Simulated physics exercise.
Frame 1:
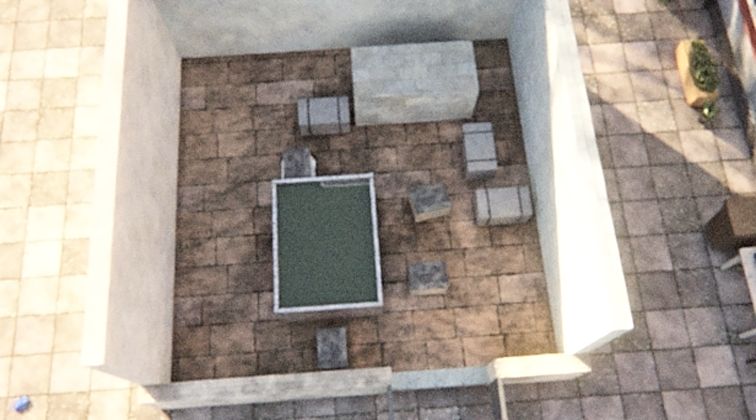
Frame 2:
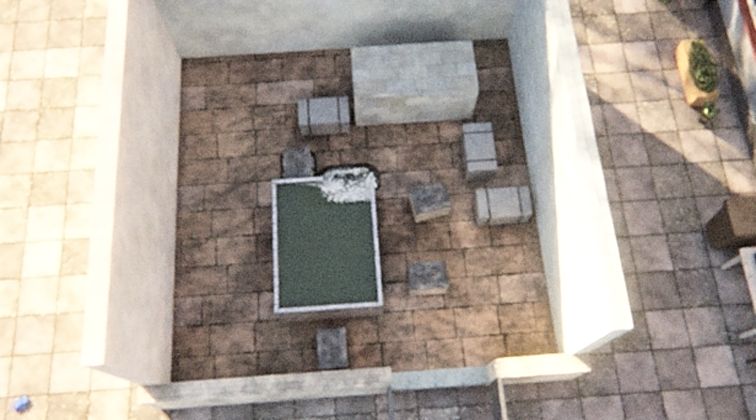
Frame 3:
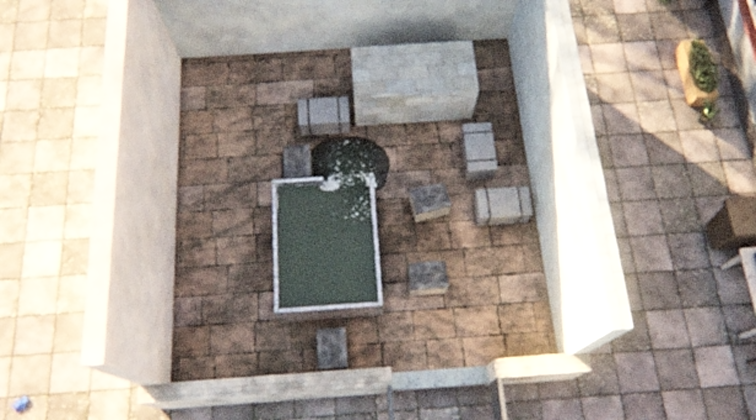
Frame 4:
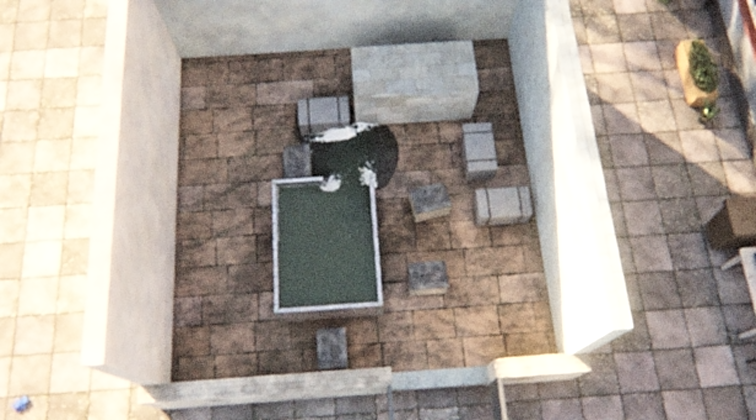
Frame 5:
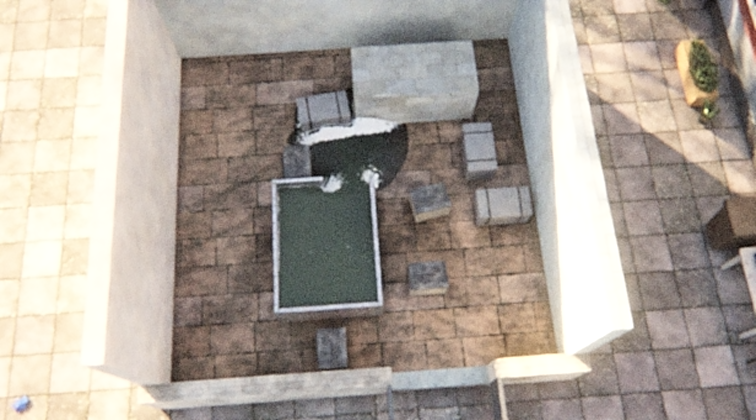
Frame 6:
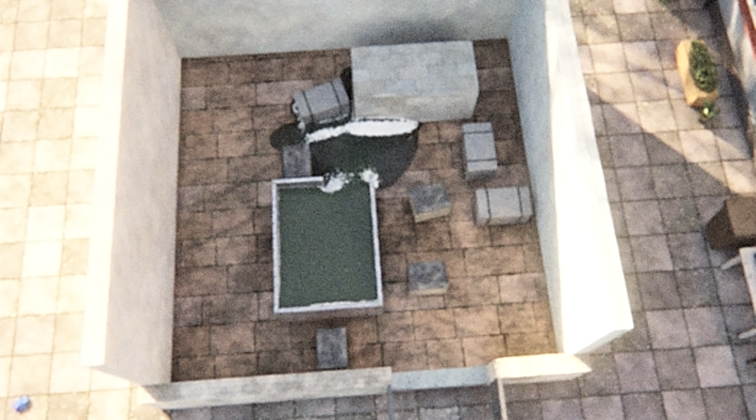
A walled back court paved in brown tiles is seen from high above by a still camera. A white-rimmed tank of dark green water stands left of centre, with grey blocks and strapped boxes around it and a large pale block at the back. White water bursts from the tank's far right corner and spreads darkly behind it, nudging the small block there, then pushing and turning the strapped box beyond.
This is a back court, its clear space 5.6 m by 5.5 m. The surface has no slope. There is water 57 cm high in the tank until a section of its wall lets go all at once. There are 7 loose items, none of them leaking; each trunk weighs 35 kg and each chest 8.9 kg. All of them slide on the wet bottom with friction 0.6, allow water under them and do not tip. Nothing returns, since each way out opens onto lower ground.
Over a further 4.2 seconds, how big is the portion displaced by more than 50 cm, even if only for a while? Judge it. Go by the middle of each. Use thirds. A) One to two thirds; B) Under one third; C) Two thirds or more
Under one third (B).
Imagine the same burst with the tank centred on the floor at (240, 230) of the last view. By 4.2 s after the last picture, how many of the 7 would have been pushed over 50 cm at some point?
Then the count would be 0.
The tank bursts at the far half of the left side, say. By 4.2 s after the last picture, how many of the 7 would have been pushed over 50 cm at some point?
You'd get 1 in that case.
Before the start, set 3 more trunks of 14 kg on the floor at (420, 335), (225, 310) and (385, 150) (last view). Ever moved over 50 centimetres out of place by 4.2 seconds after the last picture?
Below, below, above.
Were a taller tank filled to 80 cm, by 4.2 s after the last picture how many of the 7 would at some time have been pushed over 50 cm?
With that change, 3 of them.
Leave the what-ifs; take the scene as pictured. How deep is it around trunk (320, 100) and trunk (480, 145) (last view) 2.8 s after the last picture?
Close to 10 and 14 centimetres.
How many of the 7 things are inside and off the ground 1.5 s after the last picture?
Then: 0.
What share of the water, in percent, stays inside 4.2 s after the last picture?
Close to 100 in a hundred parts remain.
Then, 0.4 s after the last picture 1 of 7 are over 50 cm from their spots; 0 afloat.
Then, 1.5 s after the last picture 1 of 7 are over 50 cm from their spots; 0 afloat.
Then, 2.8 s after the last picture 2 of 7 are over 50 cm from their spots; 2 afloat.
Then, 4.2 s after the last picture 2 of 7 are over 50 cm from their spots, and 2 have been at some point; 0 afloat.
